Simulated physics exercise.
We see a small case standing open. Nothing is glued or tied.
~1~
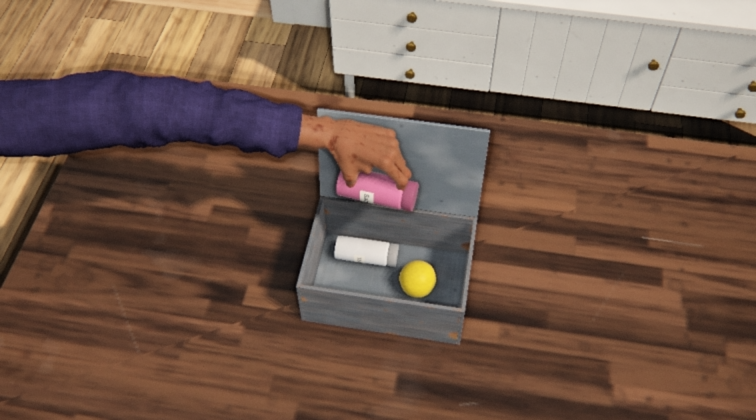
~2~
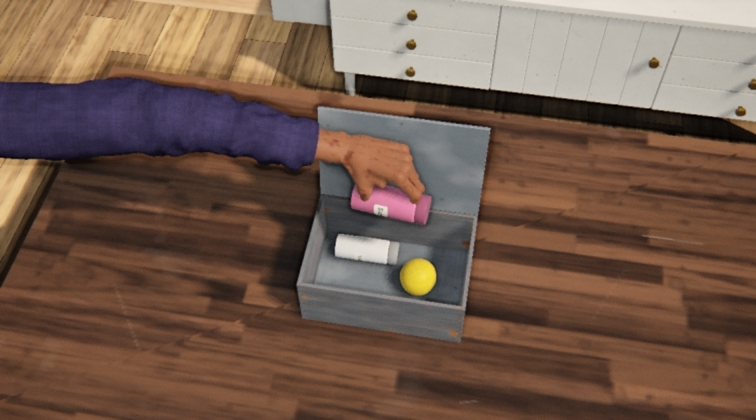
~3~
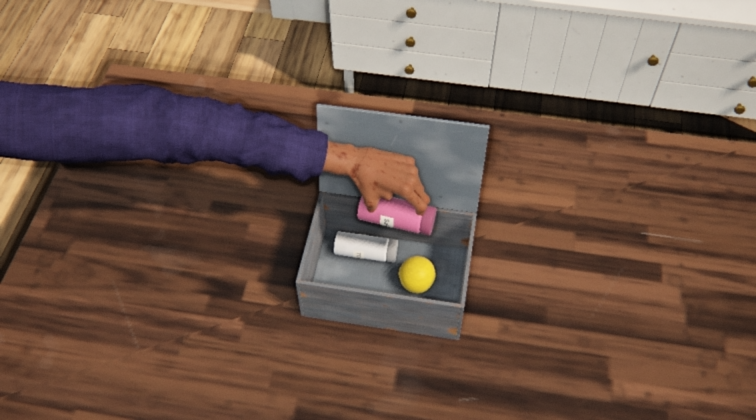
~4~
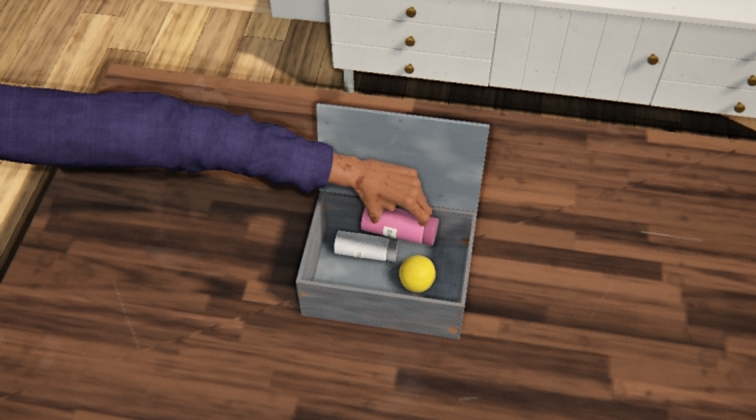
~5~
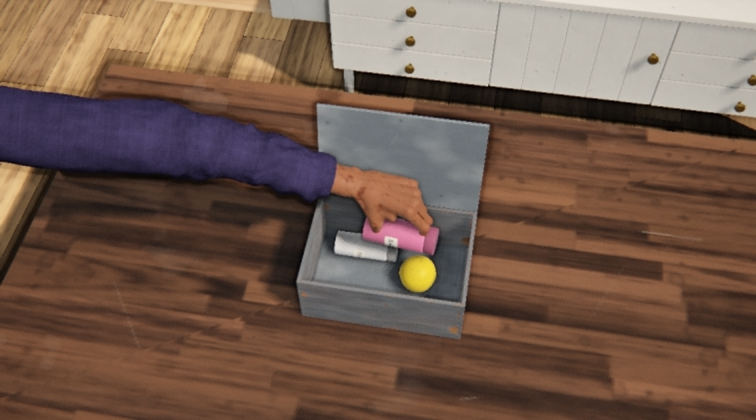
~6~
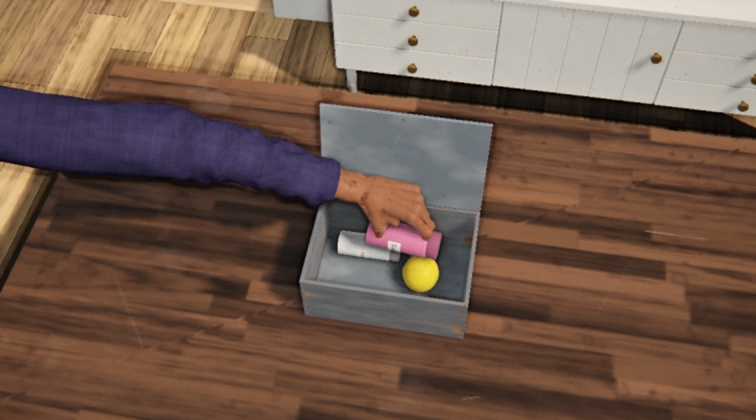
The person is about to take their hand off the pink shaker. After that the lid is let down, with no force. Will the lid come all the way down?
Here the lid closes.
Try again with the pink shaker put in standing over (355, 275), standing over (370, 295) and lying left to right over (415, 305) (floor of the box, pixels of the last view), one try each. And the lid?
In the first case it is held up; in the second case it stays ajar; in the third case it shuts flat.
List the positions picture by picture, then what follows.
In the first picture, on its way; pink shaker (378, 189); white shaker (367, 251).
In the second picture, on its way; pink shaker (391, 202); white shaker (367, 249).
In the third picture, on its way; pink shaker (397, 213); white shaker (366, 247).
In the fourth picture, on its way; pink shaker (400, 224); white shaker (367, 246).
In the fifth picture, on its way; pink shaker (401, 234); white shaker (367, 247).
In the sixth picture, put in, still held; pink shaker (404, 238); white shaker (370, 246).
Then, 1.20 s past the last view, lid starting down; pink shaker displaced about its own width near (401, 244); white shaker displaced about its own width.
Then, 1.80 s past the last view, lid 36° above the rim; pink shaker displaced about its own width near (400, 248); white shaker displaced about its own width; yellow lemon displaced a little.
Finally, lid shut; moved from the start, white shaker and pink shaker; yellow lemon still in place. Final places as the last picture's camera would see them, pink shaker near (400, 250).
